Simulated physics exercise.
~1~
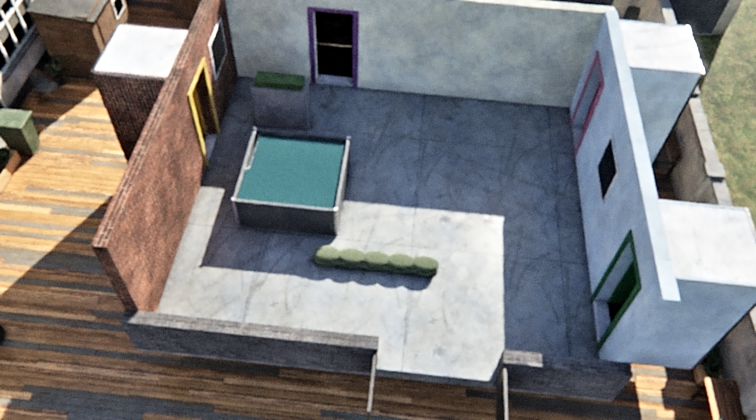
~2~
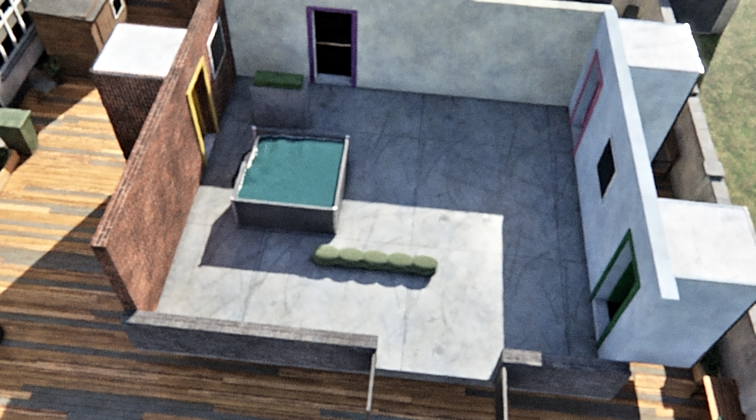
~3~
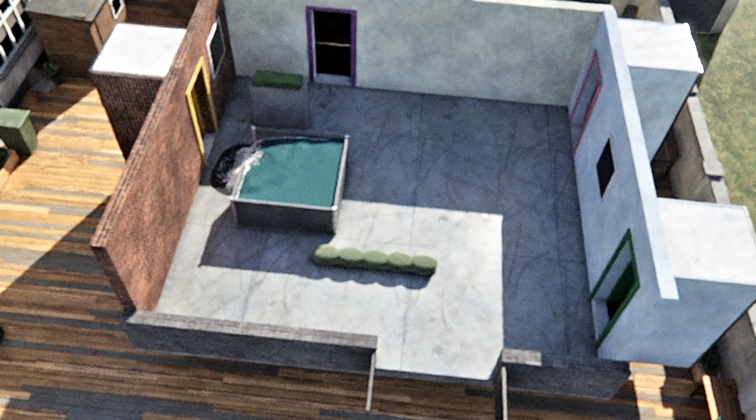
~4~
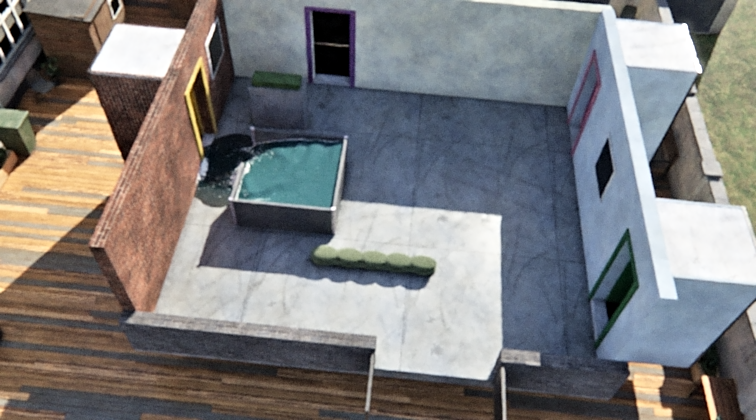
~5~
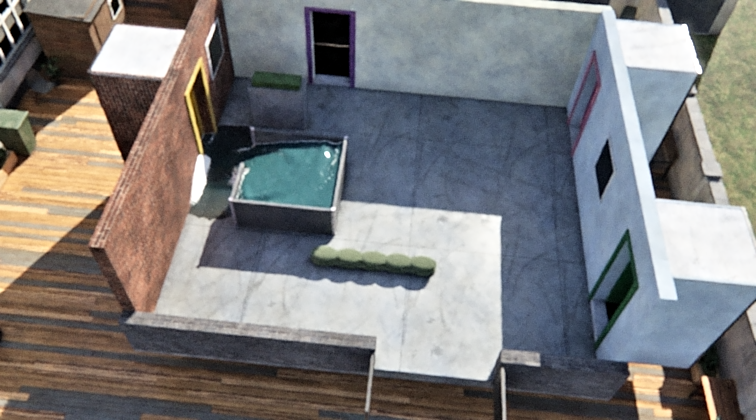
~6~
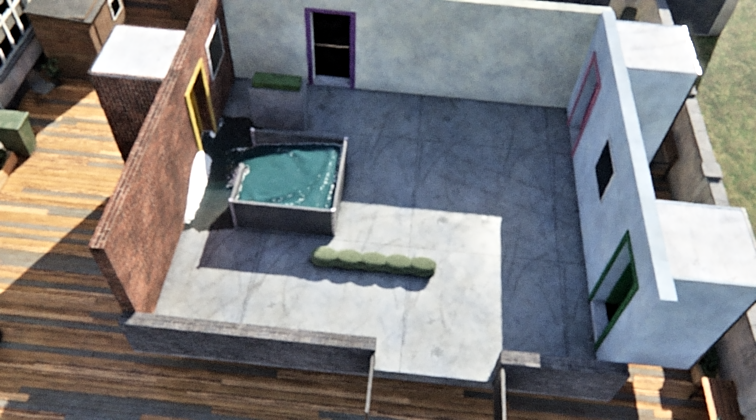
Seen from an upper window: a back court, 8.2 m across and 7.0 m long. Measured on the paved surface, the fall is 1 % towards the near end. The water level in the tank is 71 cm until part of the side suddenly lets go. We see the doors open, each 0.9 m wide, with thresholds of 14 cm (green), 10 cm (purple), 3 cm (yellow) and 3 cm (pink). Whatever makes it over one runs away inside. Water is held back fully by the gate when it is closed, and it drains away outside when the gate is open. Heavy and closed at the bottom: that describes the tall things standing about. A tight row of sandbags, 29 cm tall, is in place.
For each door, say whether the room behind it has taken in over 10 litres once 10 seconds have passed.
My prediction: The green door lets in less than the cap, the purple door lets in less than the cap, the yellow door lets in more than the cap, the pink door lets in less than the cap.
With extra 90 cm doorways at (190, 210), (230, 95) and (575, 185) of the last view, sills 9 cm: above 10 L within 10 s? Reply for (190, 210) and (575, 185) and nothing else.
The first doorway goes beyond and the second stays inside.
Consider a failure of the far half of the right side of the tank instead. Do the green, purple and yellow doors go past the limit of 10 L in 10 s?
Then: Green short of it, purple short of it, yellow short of it.
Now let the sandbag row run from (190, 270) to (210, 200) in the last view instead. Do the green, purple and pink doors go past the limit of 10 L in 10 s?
Moved that way: Green holds, purple holds, pink holds.
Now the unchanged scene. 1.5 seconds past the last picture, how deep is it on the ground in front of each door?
Depths in cm: Green 0, purple 0, yellow 26, pink 0.
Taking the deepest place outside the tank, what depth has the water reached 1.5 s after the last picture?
About 36 cm.
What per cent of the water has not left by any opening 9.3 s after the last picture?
That would be close to 58 per cent.
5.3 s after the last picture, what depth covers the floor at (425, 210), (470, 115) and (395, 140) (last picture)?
0, 1, 2 cm.
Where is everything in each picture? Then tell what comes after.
In the first frame, the tank at (294, 170) is whole and still, 71 cm deep.
In the second frame, the front is at a hidden place, 0.6 m from the gap at (253, 162); 0.3 m2 of floor is under water; 71 cm left at the back of the tank.
In the third frame, water pours out at (253, 163) and has run 0.9 m, to (215, 181); typically 11 cm deep outside, 71 cm at the tank's back.
In the fourth frame, water pours out at (252, 165) and has run 1.3 m, to (196, 193); typically 9 cm deep outside, 71 cm at the tank's back.
In the fifth frame, the front is at (190, 209), 1.6 m from the gap at (252, 165); 2.4 m2 of floor is under water; 68 cm left at the back of the tank.
In the sixth frame, the front is at (185, 226), 1.9 m from the gap at (252, 166); 2.6 m2 of floor is under water; 61 cm left at the back of the tank.
Then, 0.7 s after the last picture water covers 10 % of the floor and is deepest (46 cm) near (202, 175); green door not reached, purple door not reached, yellow door 27 cm at the sill, 232 L in, pink door not reached.
Then, 1.5 s after the last picture water covers 15 % of the floor and is deepest (36 cm) near (202, 175); green door not reached, purple door not reached, yellow door 26 cm at the sill, 458 L in, pink door not reached.
Then, 2.8 s after the last picture water covers 25 % of the floor and is deepest (27 cm) near (213, 170); green door not reached, purple door 3 cm at the sill, 0 L in, yellow door 21 cm at the sill, 671 L in, pink door not reached.
Then, 5.3 s after the last picture water covers 50 % of the floor and is deepest (17 cm) near (202, 175); green door not reached, purple door 3 cm at the sill, 0 L in, yellow door 14 cm at the sill, 893 L in, pink door not reached.
Then, 9.3 s after the last picture water covers 65 % of the floor and is deepest (9 cm) near (202, 175); green door 6 cm at the sill, 0 L in, purple door 2 cm at the sill, 0 L in, yellow door 8 cm at the sill, 1024 L in, pink door not reached.
